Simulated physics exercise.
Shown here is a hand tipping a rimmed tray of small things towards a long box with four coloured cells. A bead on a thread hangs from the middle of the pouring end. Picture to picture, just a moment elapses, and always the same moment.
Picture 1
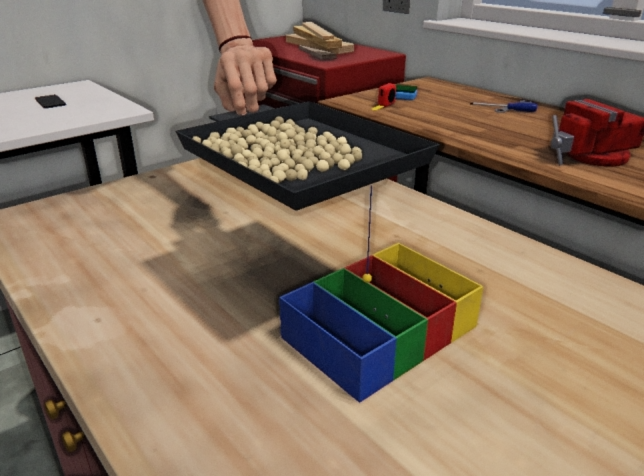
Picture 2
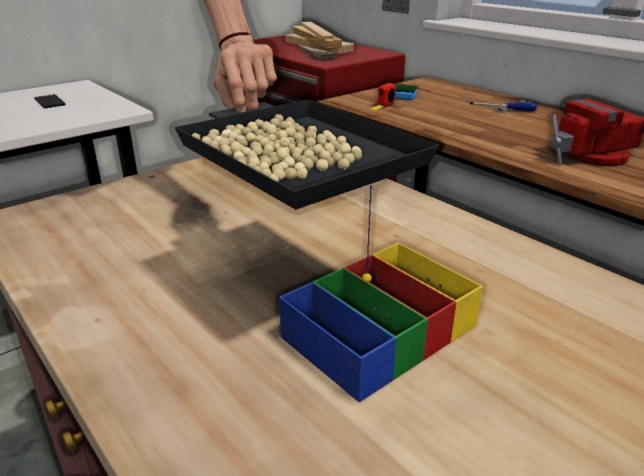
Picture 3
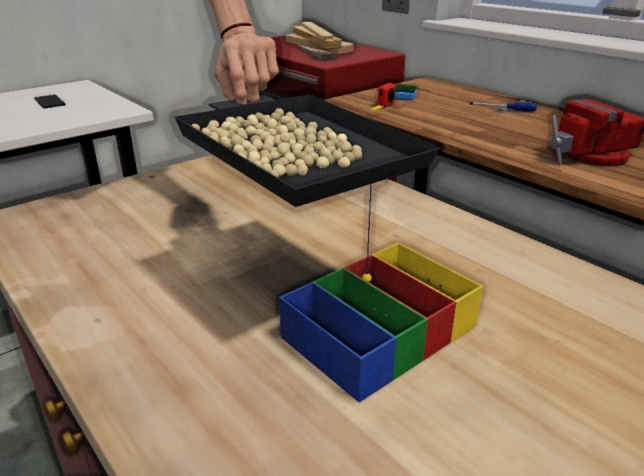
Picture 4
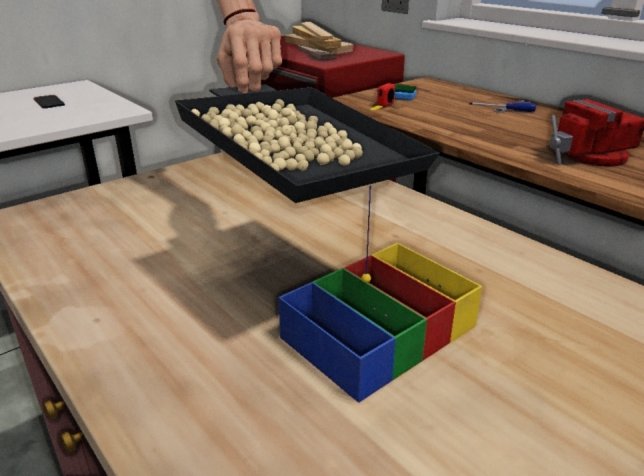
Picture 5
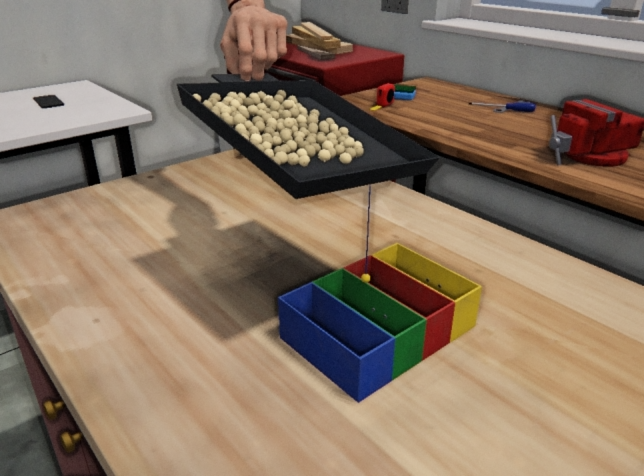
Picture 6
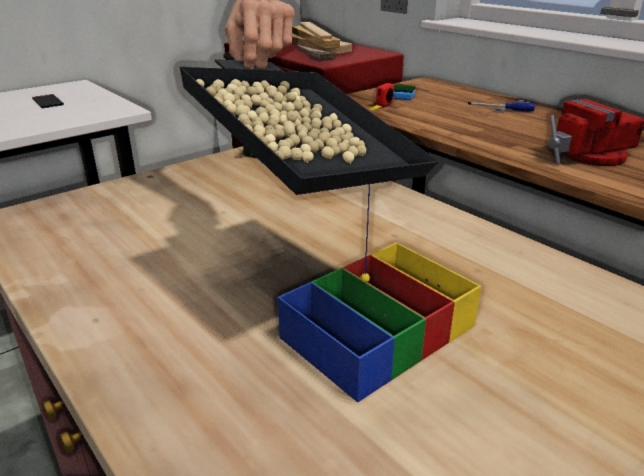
In this clip, a hand holds a black rimmed tray of small round, pale nuts above a box with blue, green, red and yellow compartments, then gradually raises the tray's left end, steepening its slant towards the right.
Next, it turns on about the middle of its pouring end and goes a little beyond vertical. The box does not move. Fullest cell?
Yellow.
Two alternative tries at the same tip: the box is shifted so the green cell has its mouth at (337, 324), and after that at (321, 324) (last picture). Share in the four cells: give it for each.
Result, in turn: 0 %, 0 %.
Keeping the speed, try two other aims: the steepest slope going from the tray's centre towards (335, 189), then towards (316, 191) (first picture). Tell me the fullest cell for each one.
Try A: The blue cell / try B: The cell in blue.
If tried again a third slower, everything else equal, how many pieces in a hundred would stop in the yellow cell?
Something like 60 in a hundred.
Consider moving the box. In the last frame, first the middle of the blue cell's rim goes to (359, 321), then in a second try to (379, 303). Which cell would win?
You'd see the yellow one win the first time and red win the second.
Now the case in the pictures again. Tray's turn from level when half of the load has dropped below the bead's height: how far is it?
Roughly 105°.
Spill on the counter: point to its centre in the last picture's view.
Their resting centre is at about (514, 282).
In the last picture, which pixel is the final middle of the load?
The centre comes to rest near (425, 303).
Just after the last frame, tray tipped steeply; almost all on the tray; just a few in the yellow cell; about a tenth falling or outside the box.
A moment on, tray tipped right over; roughly half on the tray; roughly a quarter in the yellow cell; just a few in the red cell; roughly a quarter falling or outside the box.
Further on, tray tipped past a quarter turn; roughly two thirds in the yellow cell; about a tenth in the red cell; roughly a quarter falling or outside the box.
When it is over, tray tipped past a quarter turn; roughly two thirds in the yellow cell; about a tenth in the red cell; not one in the blue cell; not one in the green cell; roughly a quarter outside the box.
